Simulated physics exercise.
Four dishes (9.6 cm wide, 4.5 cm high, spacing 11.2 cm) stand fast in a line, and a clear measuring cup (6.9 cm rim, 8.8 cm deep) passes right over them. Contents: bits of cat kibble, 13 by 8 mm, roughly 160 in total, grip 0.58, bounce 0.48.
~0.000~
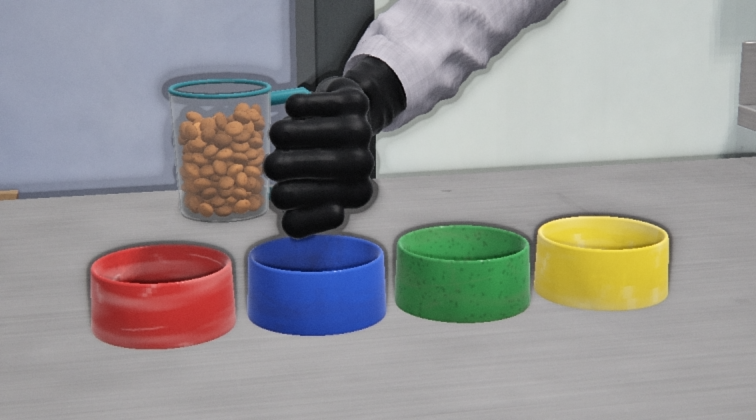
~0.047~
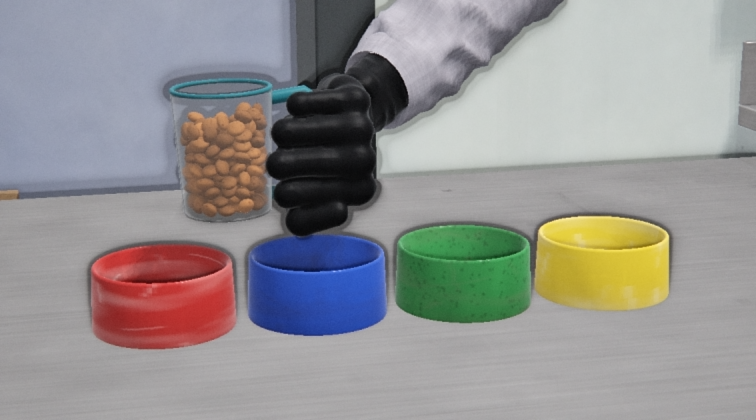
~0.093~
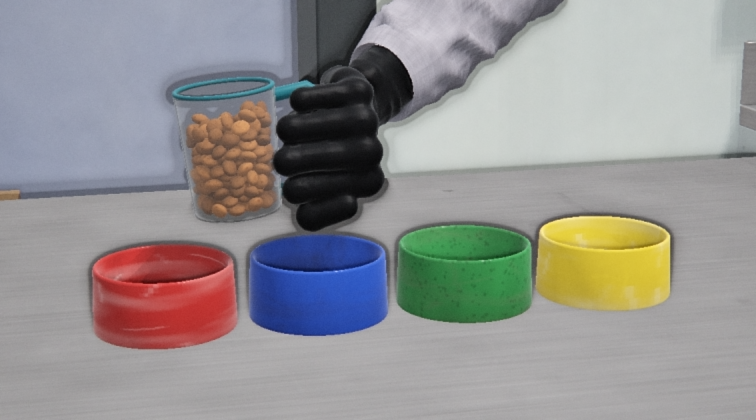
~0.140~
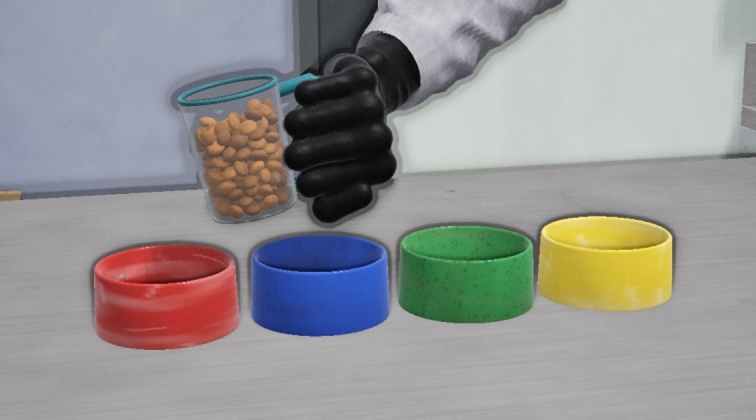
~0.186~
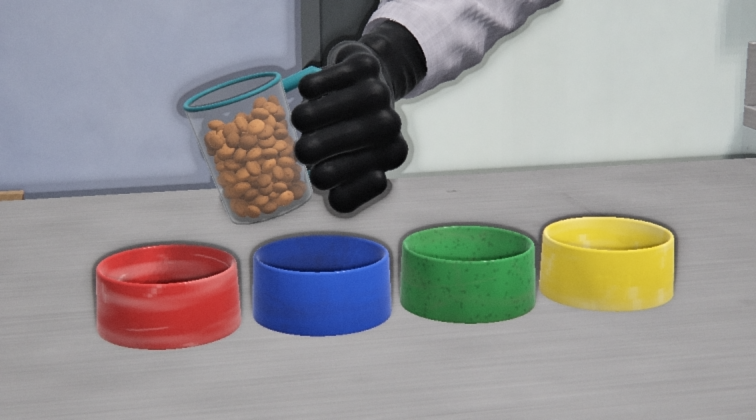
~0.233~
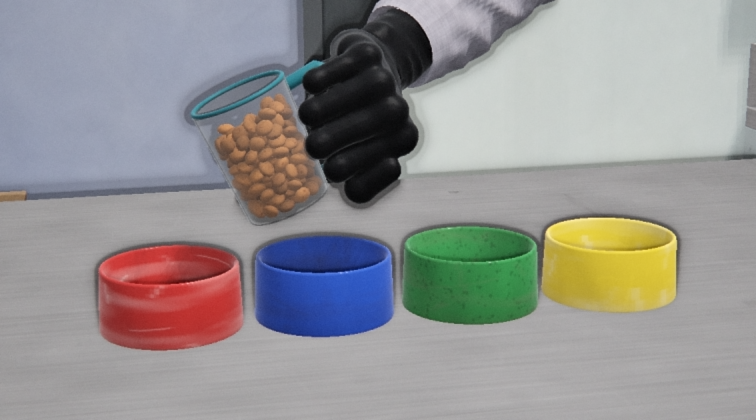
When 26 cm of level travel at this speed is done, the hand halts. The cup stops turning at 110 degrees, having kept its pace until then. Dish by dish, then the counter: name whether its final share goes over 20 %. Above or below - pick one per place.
Red: Below; blue: Above; green: Above; yellow: Below; counter: Below.
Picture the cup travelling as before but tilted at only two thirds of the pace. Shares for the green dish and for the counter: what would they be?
The green dish would get 80 and the counter 10.
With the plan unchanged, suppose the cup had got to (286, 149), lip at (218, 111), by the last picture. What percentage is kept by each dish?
Then red 0, blue 0, green 80, and yellow 0.
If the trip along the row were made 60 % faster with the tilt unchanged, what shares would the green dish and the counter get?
Result - green dish: 80; counter: 0.
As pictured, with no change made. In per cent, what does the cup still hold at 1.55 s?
Roughly 20 percent.
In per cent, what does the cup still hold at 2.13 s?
Some 15 %.
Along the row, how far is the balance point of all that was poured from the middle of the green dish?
About 7 cm, toward lower x.
Then, at 1.02 s, tilt 110 degrees; cup holds 75 %, blue 20 %.
After 1.55 s, tilt 110 degrees; cup holds 20 %, blue 55 %, green 15 %.
After 2.13 s, tilt 110 degrees; cup holds 15 %, blue 55 %, green 20 %.
At rest (3.4 s), red 0 %, blue 55 %, green 30 %, yellow 0 %, counter 10 %, cup 5 %.
